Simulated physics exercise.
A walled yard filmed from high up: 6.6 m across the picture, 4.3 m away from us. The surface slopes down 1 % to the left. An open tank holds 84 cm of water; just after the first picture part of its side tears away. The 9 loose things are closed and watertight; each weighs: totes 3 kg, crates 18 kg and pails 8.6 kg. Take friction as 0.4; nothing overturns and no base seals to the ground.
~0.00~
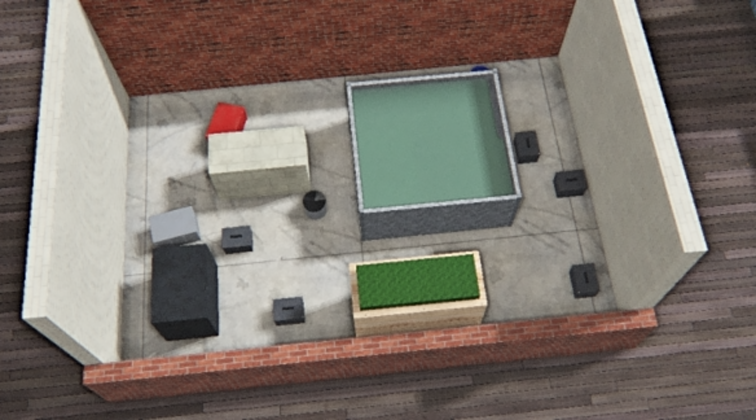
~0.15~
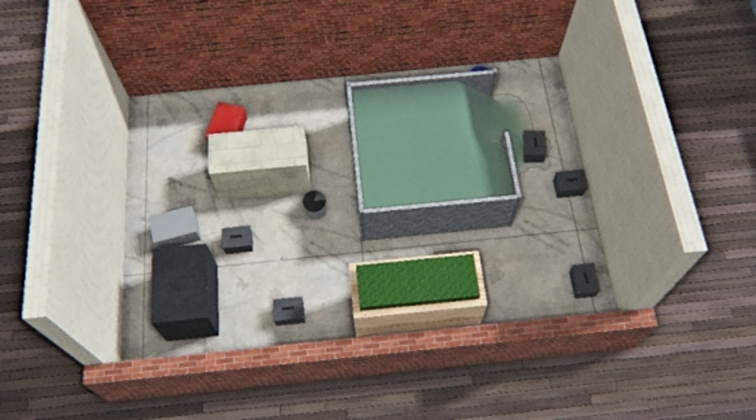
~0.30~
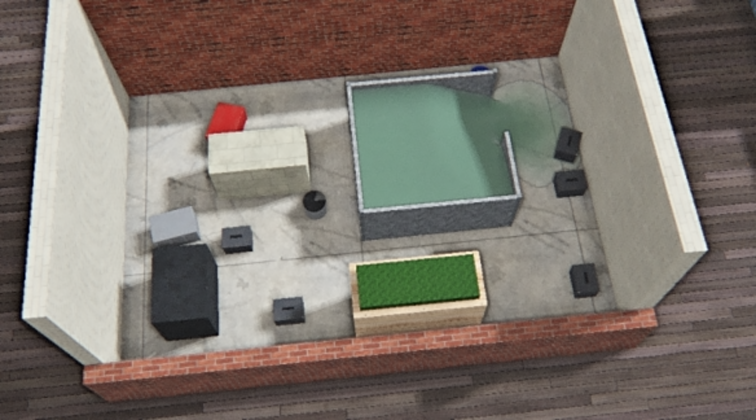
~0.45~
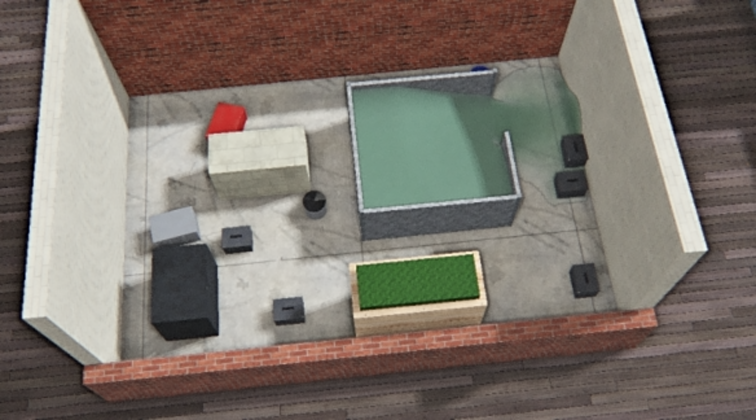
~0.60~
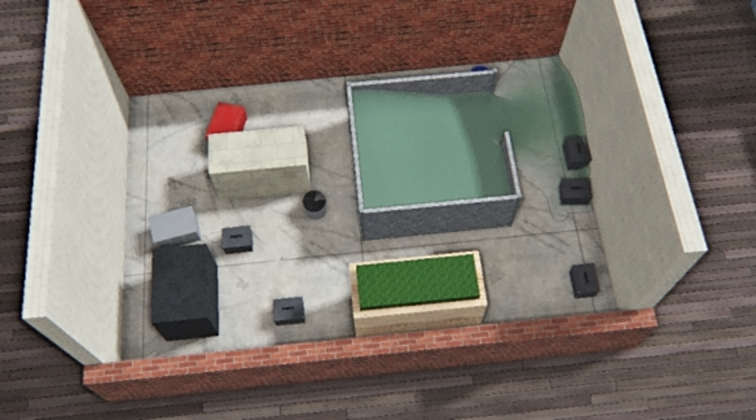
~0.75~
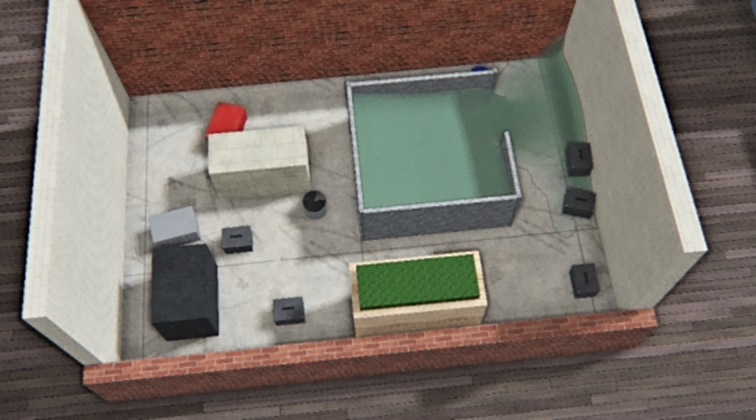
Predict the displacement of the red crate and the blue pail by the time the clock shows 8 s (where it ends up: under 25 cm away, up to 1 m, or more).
Red crate gets carried off; blue pail travels far.
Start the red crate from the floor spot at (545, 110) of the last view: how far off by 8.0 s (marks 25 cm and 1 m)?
It gets carried off.
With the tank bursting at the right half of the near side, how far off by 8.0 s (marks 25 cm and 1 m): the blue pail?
Then the blue pail ends far away.
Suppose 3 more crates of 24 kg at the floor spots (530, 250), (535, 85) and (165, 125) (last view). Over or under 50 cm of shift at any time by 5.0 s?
In turn: More, over, past it.
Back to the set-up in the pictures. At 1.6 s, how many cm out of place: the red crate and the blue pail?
About 0 and 40 cm.
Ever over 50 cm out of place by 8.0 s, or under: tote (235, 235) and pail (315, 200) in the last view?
In turn: Past it, under.
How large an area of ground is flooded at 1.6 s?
About 11.0 m2.
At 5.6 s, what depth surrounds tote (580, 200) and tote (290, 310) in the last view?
Roughly 8 and 11 cm.
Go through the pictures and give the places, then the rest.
In the first picture, the red crate at (225, 122) rests on the ground; the blue pail at (481, 75) rests on the ground; water covers 3.9 m2; 0 of 9 have shifted.
In the second picture, the red crate at (225, 122), on the bottom; the blue pail at (481, 75), on the bottom; water covers 4.6 m2; 1 of 9 have shifted.
In the third picture, the red crate at (225, 122) rests on the ground; the blue pail at (481, 75) rests on the ground; 5.5 m2 under water; 1 of 9 have shifted.
In the fourth picture, the red crate at (225, 122), on the bottom; the blue pail at (481, 75) rests on the ground; 6.1 m2 under water; 1 of 9 have shifted.
In the fifth picture, the red crate at (225, 122), on the bottom; the blue pail at (481, 75) rests on the ground; 6.4 m2 under water; 2 of 9 have shifted.
In the sixth picture, the red crate at (225, 122) rests on the ground; the blue pail at (481, 75), on the bottom; water covers 6.6 m2; 2 of 9 have shifted.
After 1.6 s the red crate is near (225, 122), 0.0 m from its start, aground; the blue pail is near (461, 84), 0.4 m from its start, afloat; 4 afloat.
After 3.6 s the red crate is near (146, 185), 1.5 m from its start, aground; the blue pail is near (135, 117), 5.1 m from its start, afloat; 4 afloat.
After 5.6 s the red crate is near (136, 329), 3.2 m from its start, afloat; the blue pail is near (168, 250), 5.2 m from its start, afloat; 7 afloat.
After 8.0 s the red crate is near (143, 338), 3.3 m from its start, afloat; the blue pail is near (128, 297), 5.9 m from its start, afloat; 8 afloat.
